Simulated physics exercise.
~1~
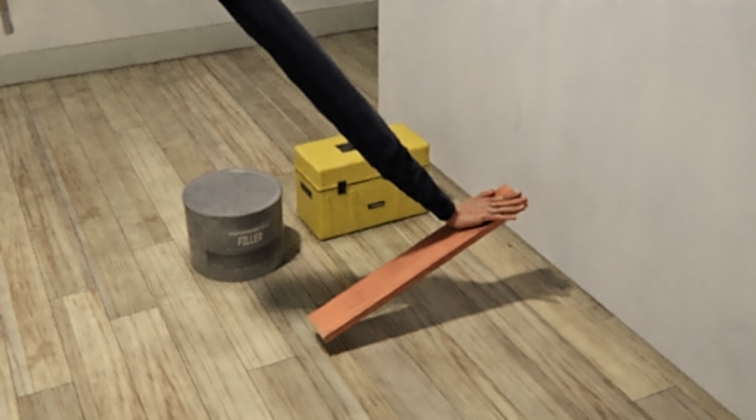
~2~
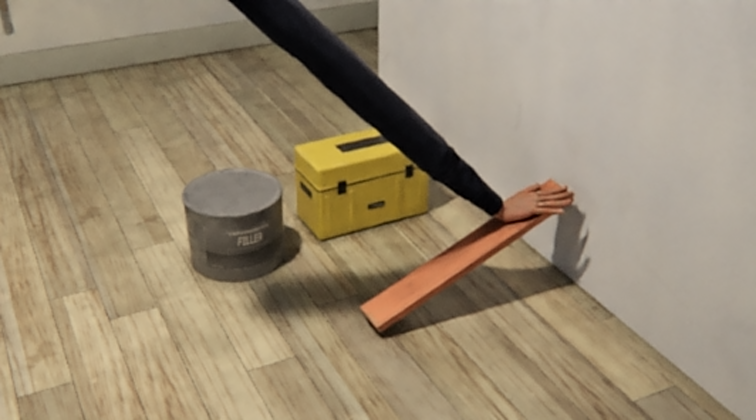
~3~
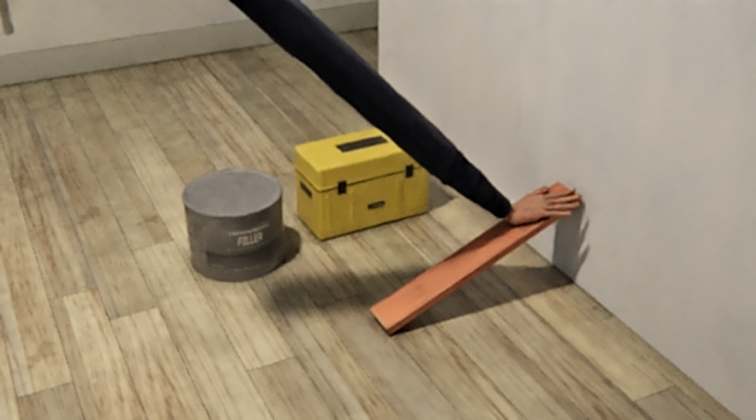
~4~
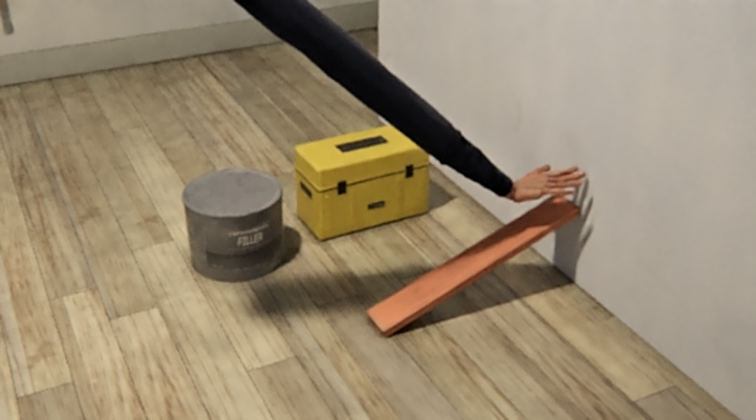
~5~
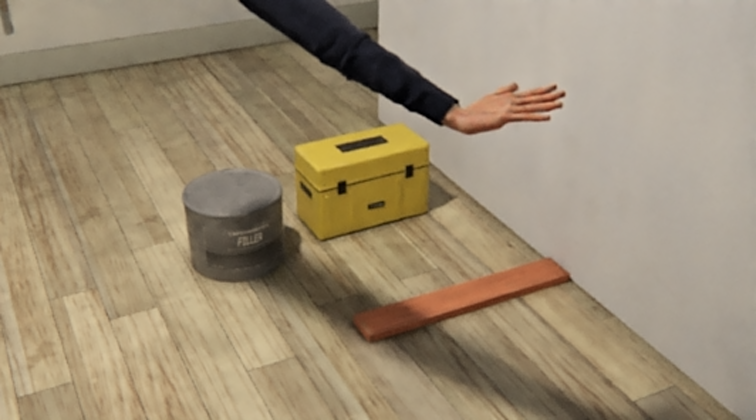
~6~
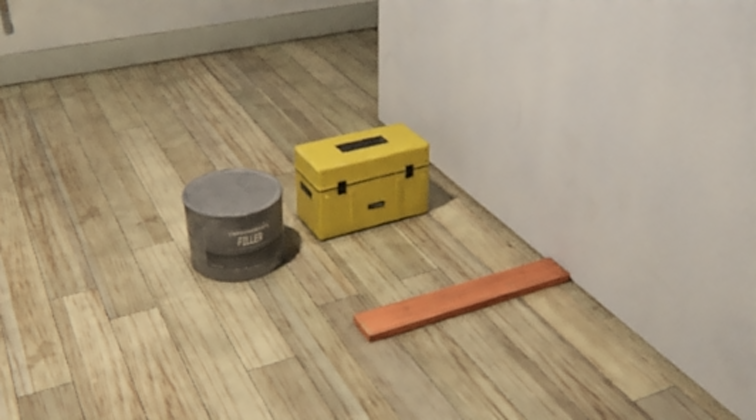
On a wooden floor beside a bare wall, near a yellow toolbox and a grey pail, a hand moved an orange plank right and leaned it against the wall, then let go, and the plank slid down and ended up flat on the floor.
